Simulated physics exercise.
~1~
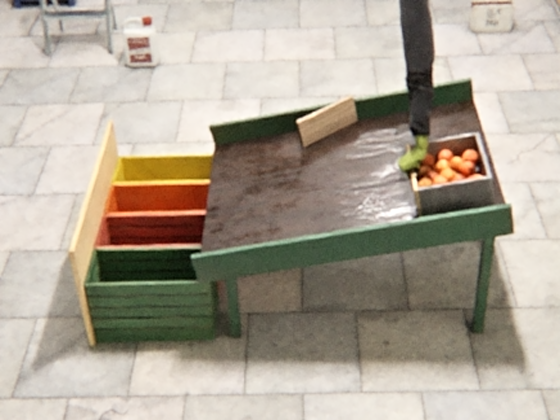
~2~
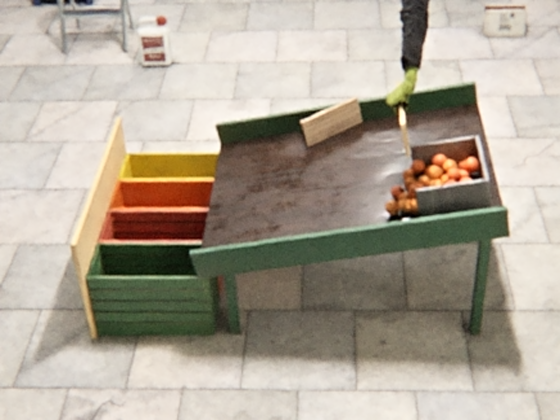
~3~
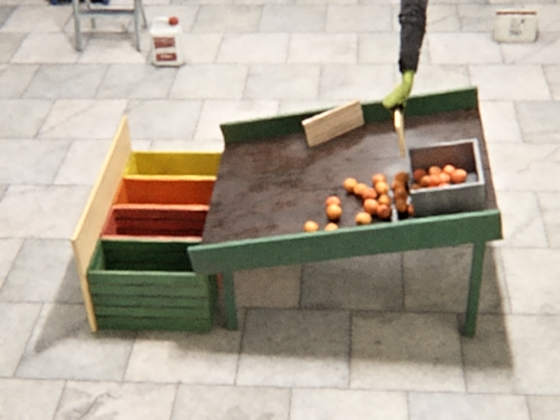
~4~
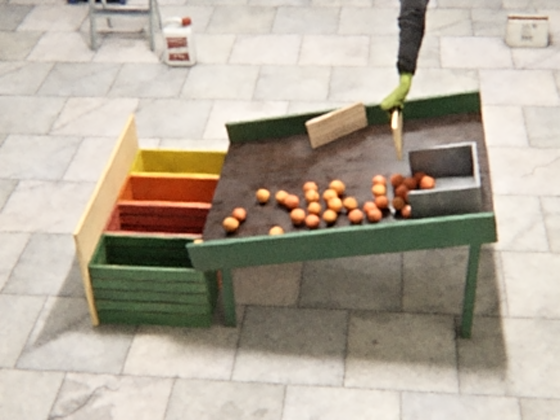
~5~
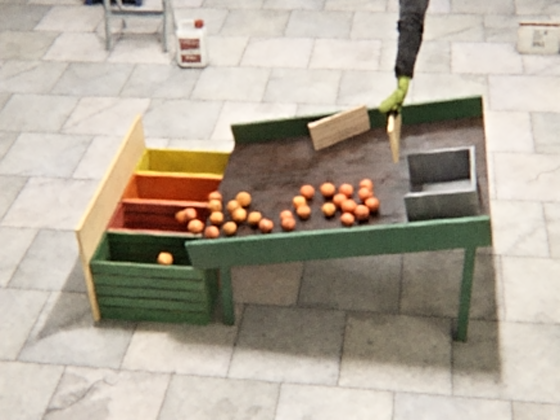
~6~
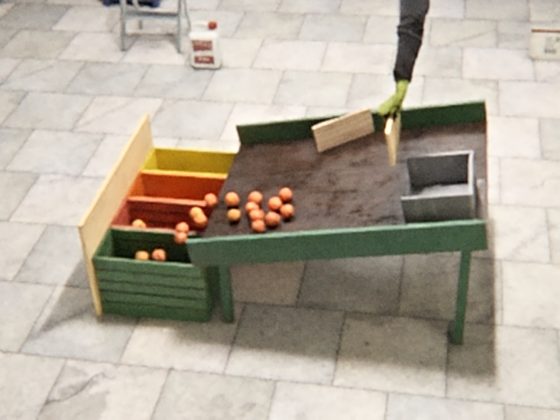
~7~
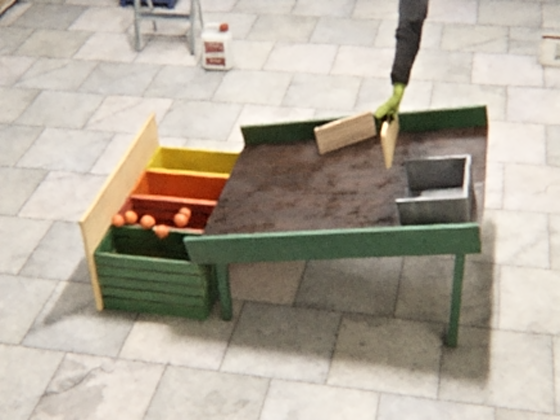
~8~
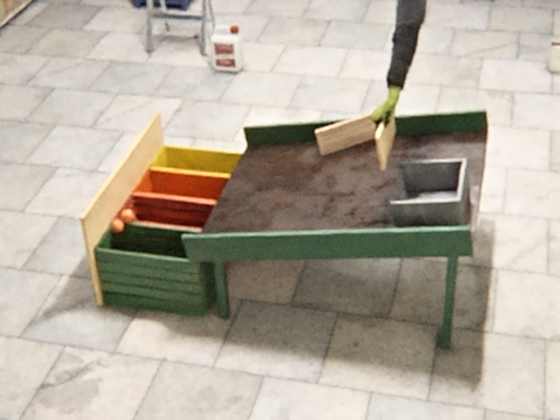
On a pale stone-tiled floor, seen from above, a dark-topped table with green edges slopes down to the left towards green, red, orange and yellow bins backed by a pale board. A grey pen of oranges sits at its right, and a short wooden board lies near the back edge. A green-gloved hand lifts a small wooden gate at the pen and holds it there. The oranges spill out and roll left down the slope in a loose stream, emptying the pen. They drop off the end into the green and red bins, leaving the table bare.
